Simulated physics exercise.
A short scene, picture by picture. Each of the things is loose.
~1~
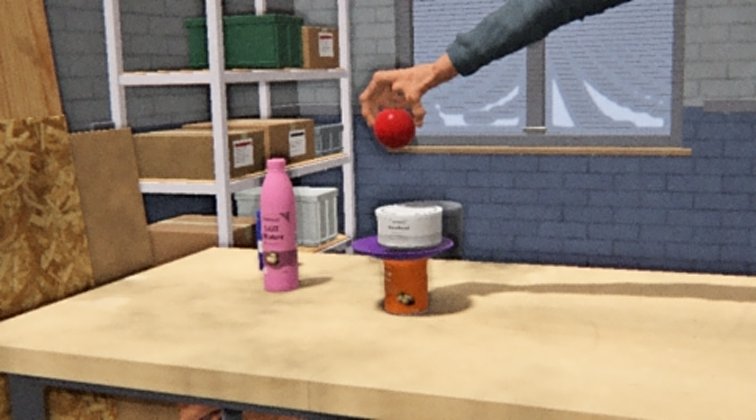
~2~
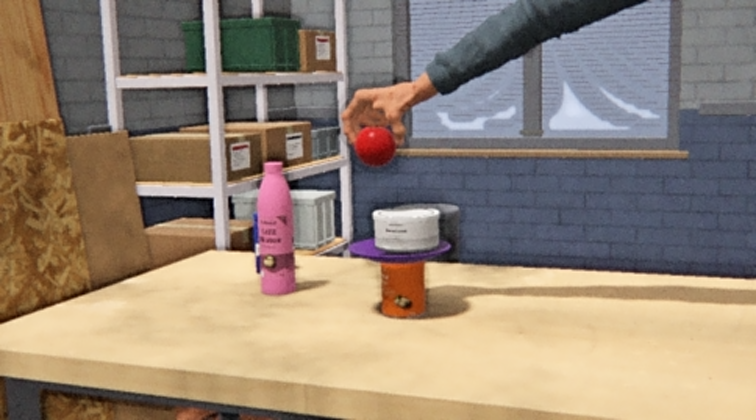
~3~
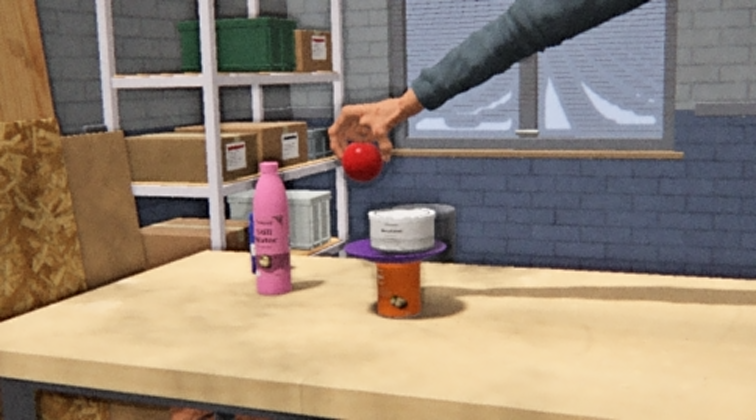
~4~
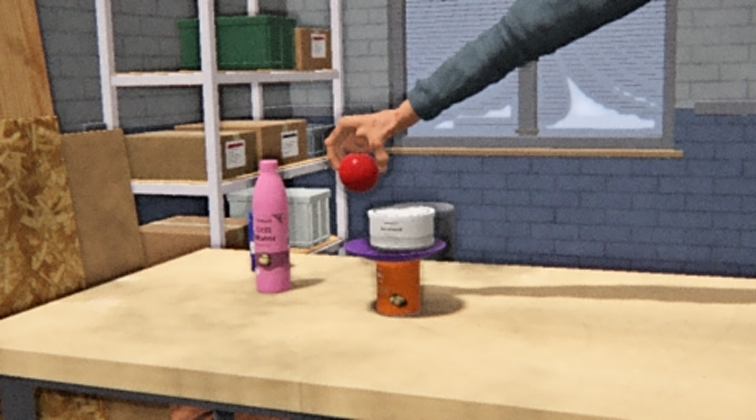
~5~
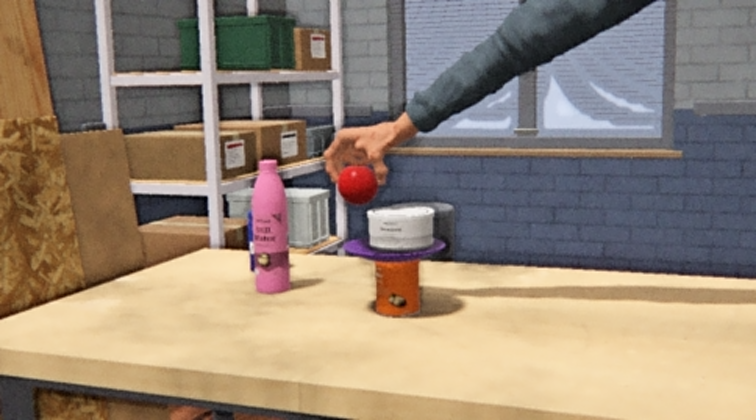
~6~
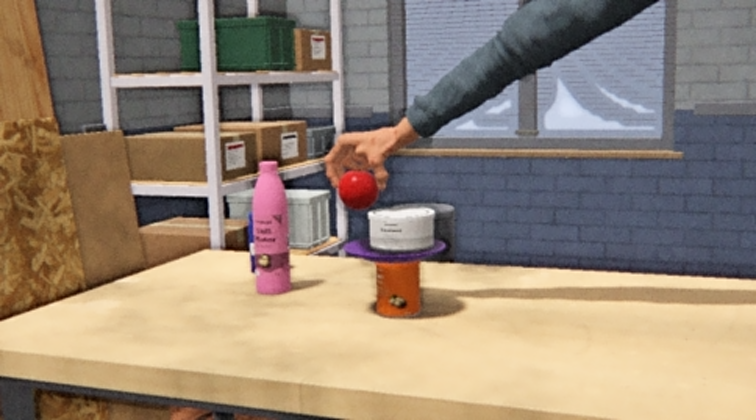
A hand on a sleeved arm reaches in from the upper right, holding a red apple above a pale wooden workbench, seen from the front and slightly above. A pink bottle stands at left, and right of it a white tub sits on a purple disc atop an orange pot, with shelves and a window behind. The hand lowers the apple leftward, then down beside the white tub, still gripping it.
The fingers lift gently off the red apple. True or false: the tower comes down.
True.
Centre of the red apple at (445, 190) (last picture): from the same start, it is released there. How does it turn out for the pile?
Observed: Pile falls.
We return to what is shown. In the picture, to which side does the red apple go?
Its movement is toward the left.
Then, 0.30 s on from there, red apple now fallen.
Then, 0.40 s on from there, things are still on the move.
Then, 1.00 s on from there, nothing new.
In the end, fallen, red apple; the other 5 unmoved. At the end, from the last picture's camera, red apple near (297, 284). The pile loses its balance.
